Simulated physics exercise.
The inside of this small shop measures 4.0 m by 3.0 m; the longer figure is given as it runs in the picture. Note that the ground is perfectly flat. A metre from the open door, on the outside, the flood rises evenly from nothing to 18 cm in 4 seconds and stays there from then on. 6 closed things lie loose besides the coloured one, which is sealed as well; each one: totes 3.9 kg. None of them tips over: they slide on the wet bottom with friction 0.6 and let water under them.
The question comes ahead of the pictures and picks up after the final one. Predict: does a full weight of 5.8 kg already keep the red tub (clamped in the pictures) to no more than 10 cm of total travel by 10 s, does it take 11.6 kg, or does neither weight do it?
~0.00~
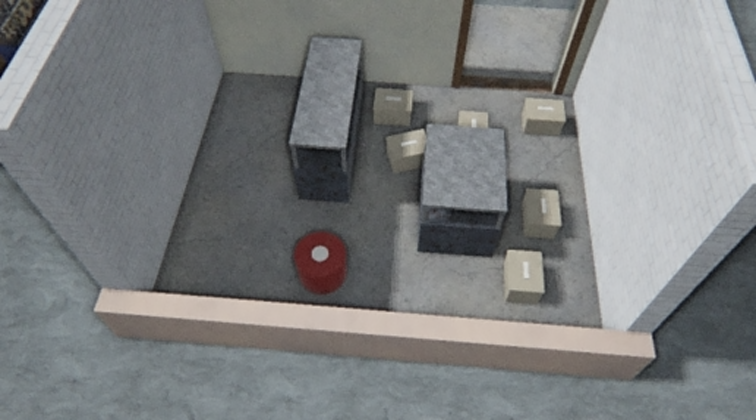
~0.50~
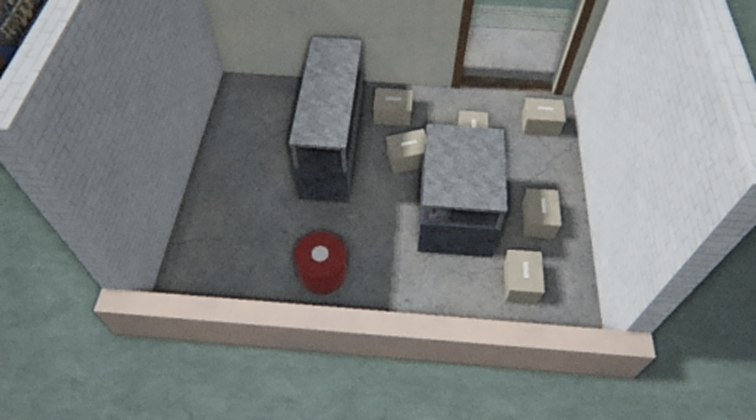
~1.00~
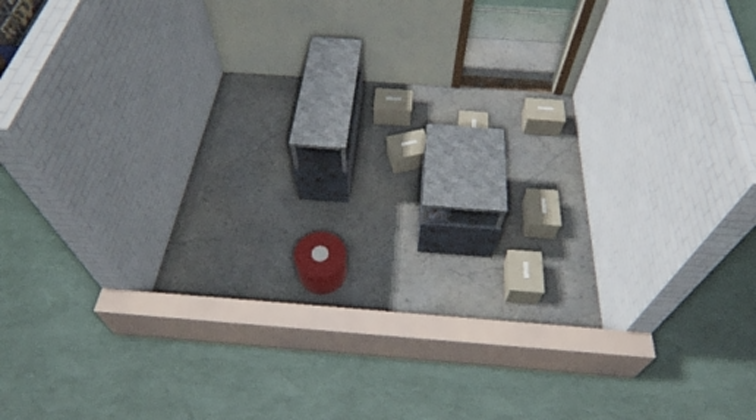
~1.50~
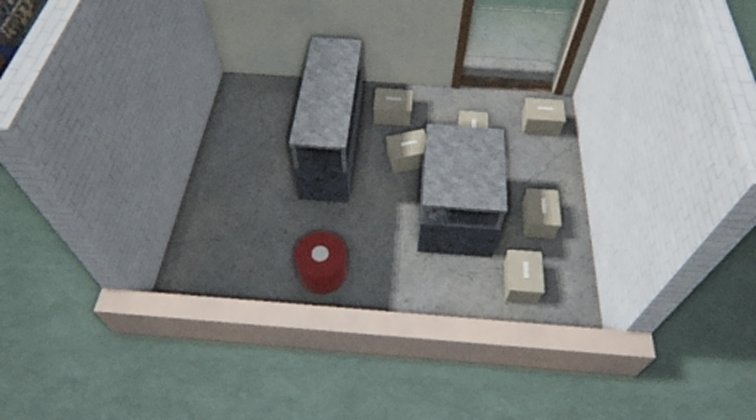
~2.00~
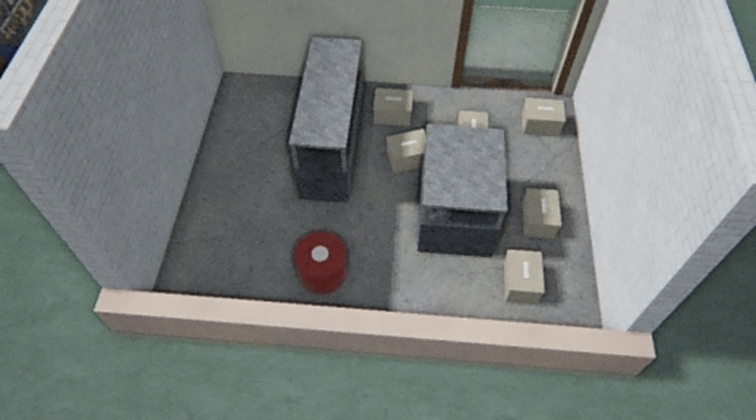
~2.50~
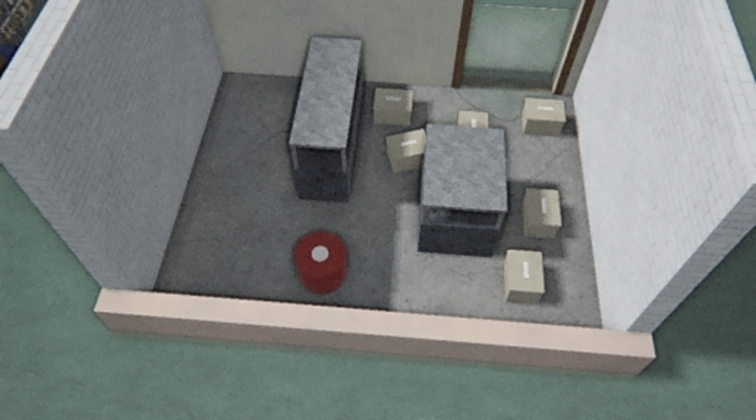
Neither weight does.
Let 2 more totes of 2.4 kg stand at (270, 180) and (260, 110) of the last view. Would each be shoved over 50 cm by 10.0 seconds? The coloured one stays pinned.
Below the mark, then below the mark.
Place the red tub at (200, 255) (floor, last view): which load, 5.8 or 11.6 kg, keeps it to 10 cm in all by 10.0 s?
Neither holds.
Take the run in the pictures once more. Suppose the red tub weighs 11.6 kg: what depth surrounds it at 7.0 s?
Something like 4 centimetres.
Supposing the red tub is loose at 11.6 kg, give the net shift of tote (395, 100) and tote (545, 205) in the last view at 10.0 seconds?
The first is 50 cm from its start, the second 250 cm.
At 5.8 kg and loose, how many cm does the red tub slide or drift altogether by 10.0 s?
Close to 200 centimetres all told.
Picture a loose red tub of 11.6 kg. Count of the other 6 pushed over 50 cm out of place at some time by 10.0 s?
6.
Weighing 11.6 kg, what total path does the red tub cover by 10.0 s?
The distance adds up to about 80 cm.
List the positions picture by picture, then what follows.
The first frame shows the red tub at (320, 254), on the bottom; water covers 0.0 m2; 0 of 7 have shifted.
The second frame shows the red tub at (320, 254), on the bottom; 0.0 m2 under water; 0 of 7 have shifted.
The third frame shows the red tub at (320, 254) rests on the ground; water covers 0.0 m2; 0 of 7 have shifted.
The fourth frame shows the red tub at (320, 254) rests on the ground; water covers 0.0 m2; 0 of 7 have shifted.
The fifth frame shows the red tub at (320, 254), on the bottom; 0.0 m2 under water; 0 of 7 have shifted.
The sixth frame shows the red tub at (320, 254) rests on the ground; water covers 0.3 m2; 0 of 7 have shifted.
After 3.5 s the red tub would be 0 cm from its start with 5.8 kg and 0 cm from its start with 11.6 kg; 0 cm of water round it then.
After 4.5 s the red tub would be 0 cm from its start with 5.8 kg and 0 cm from its start with 11.6 kg; 0 cm of water round it then.
After 7.0 s the red tub would be 0 cm from its start with 5.8 kg and 0 cm from its start with 11.6 kg; 4 cm of water round it then.
After 10.0 s the red tub would be 159 cm from its start with 5.8 kg and 83 cm from its start with 11.6 kg; 7 cm of water round it then.
